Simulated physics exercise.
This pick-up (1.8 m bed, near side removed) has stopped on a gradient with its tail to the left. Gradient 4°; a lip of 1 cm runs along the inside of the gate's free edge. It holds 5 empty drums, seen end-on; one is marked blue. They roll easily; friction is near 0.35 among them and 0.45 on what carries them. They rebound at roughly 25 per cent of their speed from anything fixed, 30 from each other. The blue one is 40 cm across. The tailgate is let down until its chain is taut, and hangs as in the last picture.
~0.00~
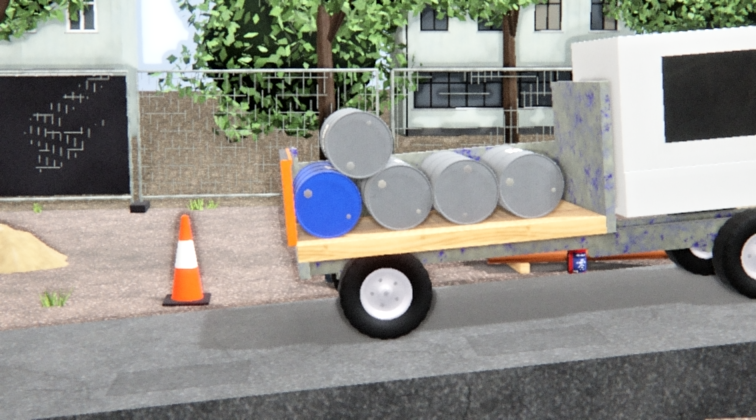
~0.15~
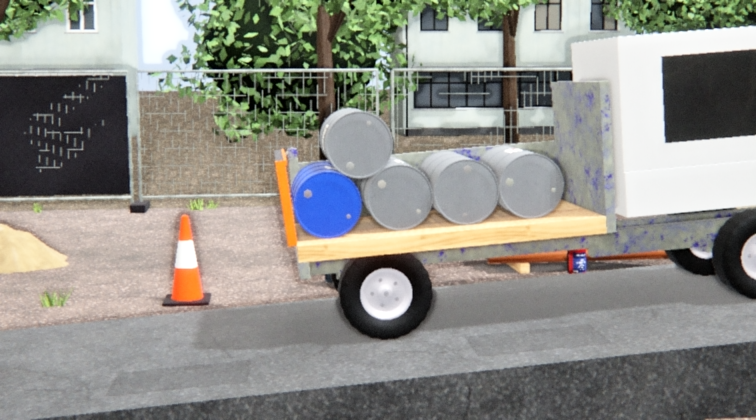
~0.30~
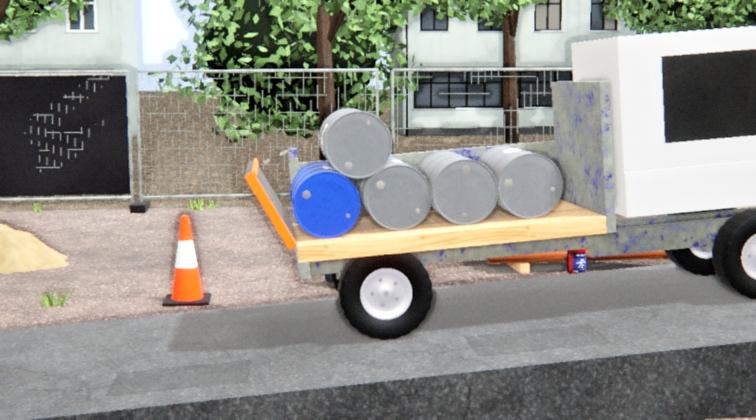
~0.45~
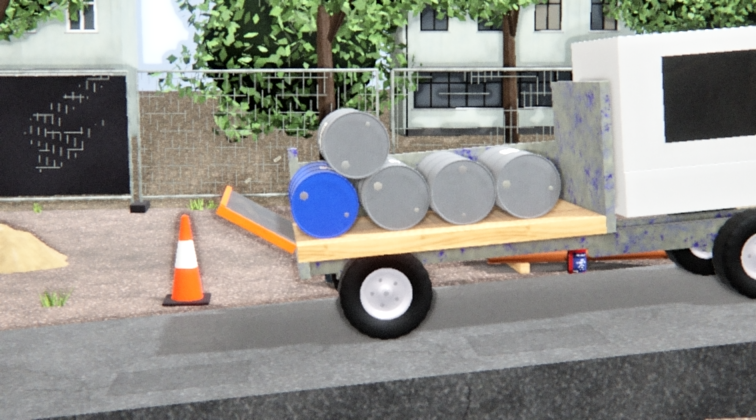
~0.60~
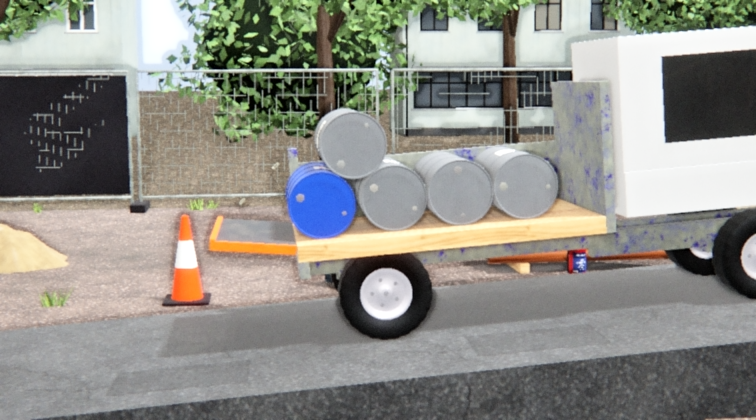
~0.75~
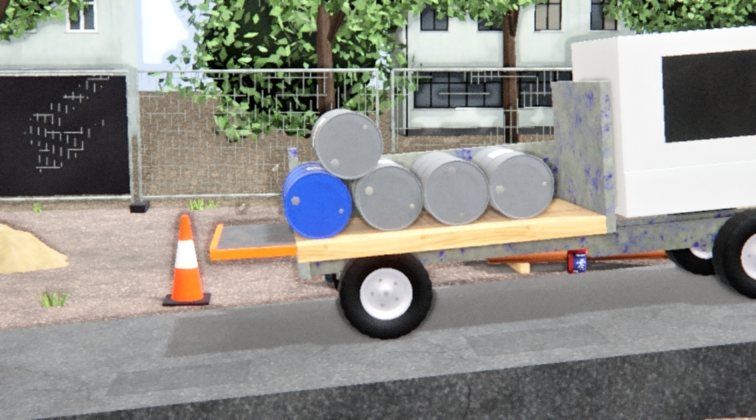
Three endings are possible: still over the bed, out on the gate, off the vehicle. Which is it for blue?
Blue ends off the vehicle.
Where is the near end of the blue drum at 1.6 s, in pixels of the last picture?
Around (278, 209).
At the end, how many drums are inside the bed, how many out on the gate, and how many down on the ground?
In that order: 0, 0, 5.
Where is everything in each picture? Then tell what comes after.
Blue (328, 205); gate 86° above level, tip at (285, 164); 4 of the 5 make up the bottom layer on the bed, in the first picture.
Blue (328, 205); gate 82° above level, tip at (280, 165), in the second picture.
Blue (327, 205); gate 60° above level, tip at (250, 177), in the third picture.
Blue (325, 205); gate 30° above level, tip at (221, 210), in the fourth picture.
Blue (322, 205); gate 5° above level, tip at (213, 246), in the fifth picture.
Blue (318, 206); gate 2° below level, tip at (214, 255), in the sixth picture.
Then, 1.2 s in, blue is on the bed, 5 cm short of the hinge, rolling left; 0 of 5 are out.
Then, 1.6 s in, blue is on the gate, 10 cm past the hinge, rolling left; 0 of 5 are out.
Then, 2.1 s in, blue is on the gate, 30 cm past the hinge, rolling left; 0 of 5 are out.
Then, 2.7 s in, blue is dropping off the gate; 1 of 5 is out.
In the end (7.7 s), blue is off the vehicle; 5 of 5 are out.
